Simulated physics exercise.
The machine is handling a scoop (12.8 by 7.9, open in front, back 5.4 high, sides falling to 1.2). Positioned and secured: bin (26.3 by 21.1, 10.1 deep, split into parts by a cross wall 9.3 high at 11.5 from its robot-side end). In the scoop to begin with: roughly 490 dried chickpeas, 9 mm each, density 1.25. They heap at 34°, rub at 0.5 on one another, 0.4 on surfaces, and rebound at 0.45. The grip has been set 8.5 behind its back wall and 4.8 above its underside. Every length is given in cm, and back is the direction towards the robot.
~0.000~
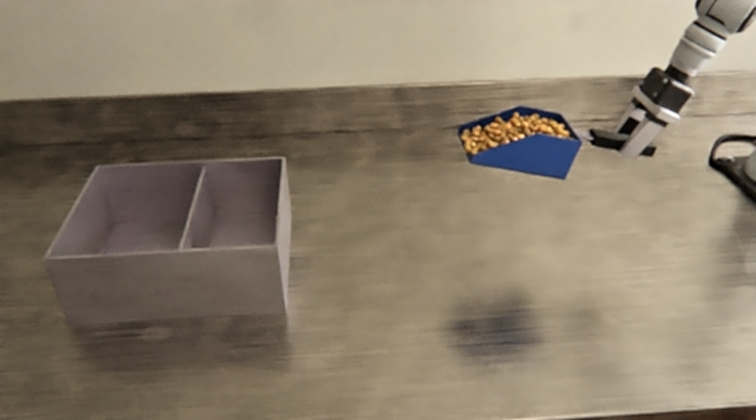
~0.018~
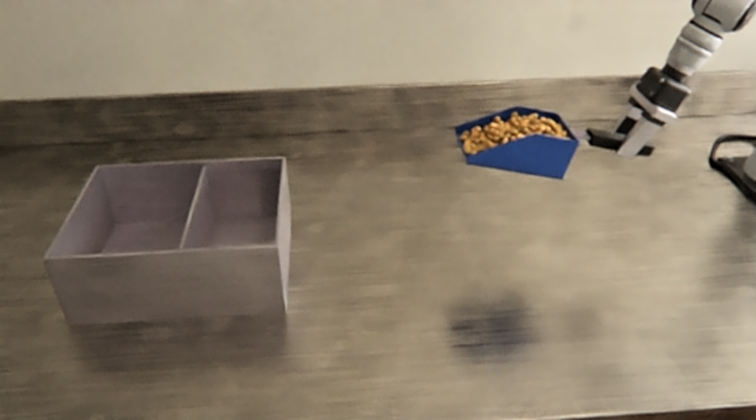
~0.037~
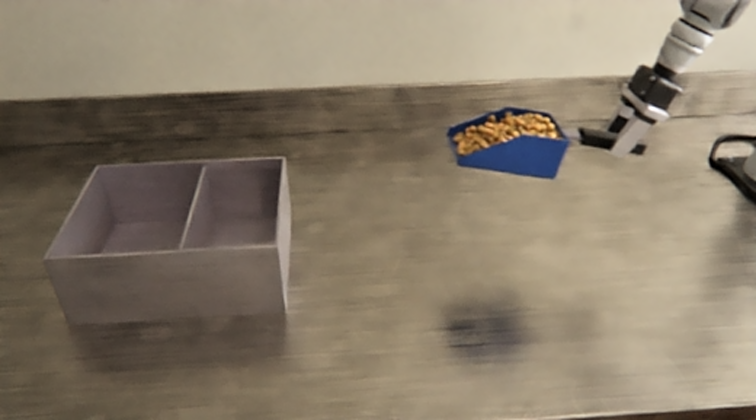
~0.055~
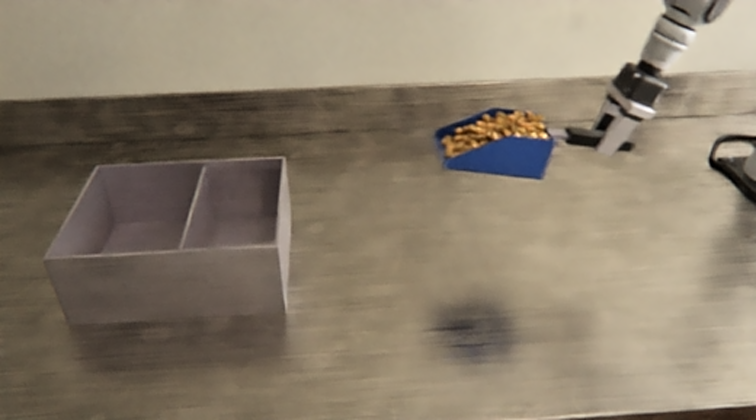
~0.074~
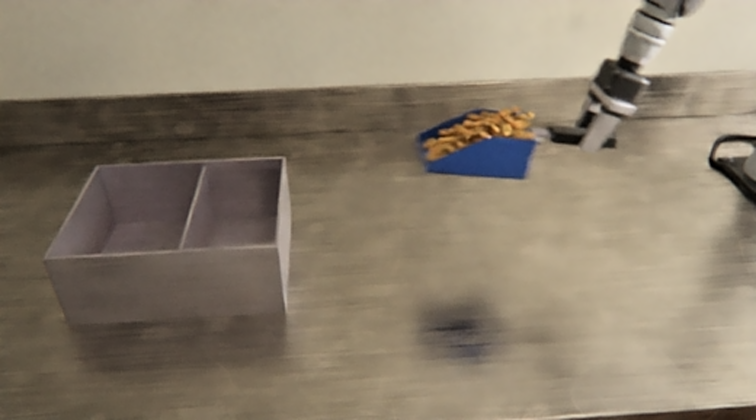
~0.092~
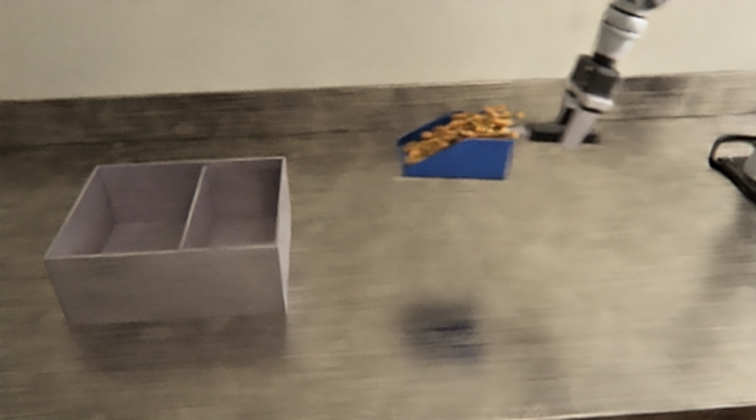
A blue scoop heaped with golden-tan chickpeas hangs above a streaky grey-brown countertop backed by a pale wall, seen from a fixed, raised viewpoint. A white and black robot arm holds it from the right, while an empty, pale mauve-grey box with two compartments sits at left. The arm carries the scoop steadily leftward, gradually changing its tilt, as a blurry dark shadow slides left below.
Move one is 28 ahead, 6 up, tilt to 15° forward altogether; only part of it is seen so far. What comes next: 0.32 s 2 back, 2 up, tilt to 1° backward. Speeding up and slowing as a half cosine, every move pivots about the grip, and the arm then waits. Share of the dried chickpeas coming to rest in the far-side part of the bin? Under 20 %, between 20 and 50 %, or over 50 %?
Between 20 and 50 %.
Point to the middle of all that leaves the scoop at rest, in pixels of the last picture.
Near (215, 257).
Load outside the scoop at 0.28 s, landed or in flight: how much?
About 75 in a hundred parts are out by then.
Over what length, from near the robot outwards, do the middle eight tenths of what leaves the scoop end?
I'd say close to 22 cm.
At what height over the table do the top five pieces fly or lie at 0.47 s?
Roughly 10 cm high.
By 0.28 s, tilted 15° forward, highest piece 19 above the table; 333 in the robot-side part, 126 on the scoop, 4 in the far-side part, 1 on the table or floor, 28 in flight or on a rim.
By 0.47 s, tilted 2° forward, highest piece 11 above the table; 293 in the robot-side part, 184 in the far-side part, 5 on the table or floor, 10 in flight or on a rim.
By 0.77 s, level, highest piece 3 above the table; 293 in the robot-side part, 184 in the far-side part, 15 on the table or floor.
By 1.82 s, level, highest piece 3 above the table; 293 in the robot-side part, 184 in the far-side part, 15 on the table or floor.
Final count, 293 in the robot-side part, 184 in the far-side part, 15 on the table or floor. That is 37 % in the far-side part of the bin.
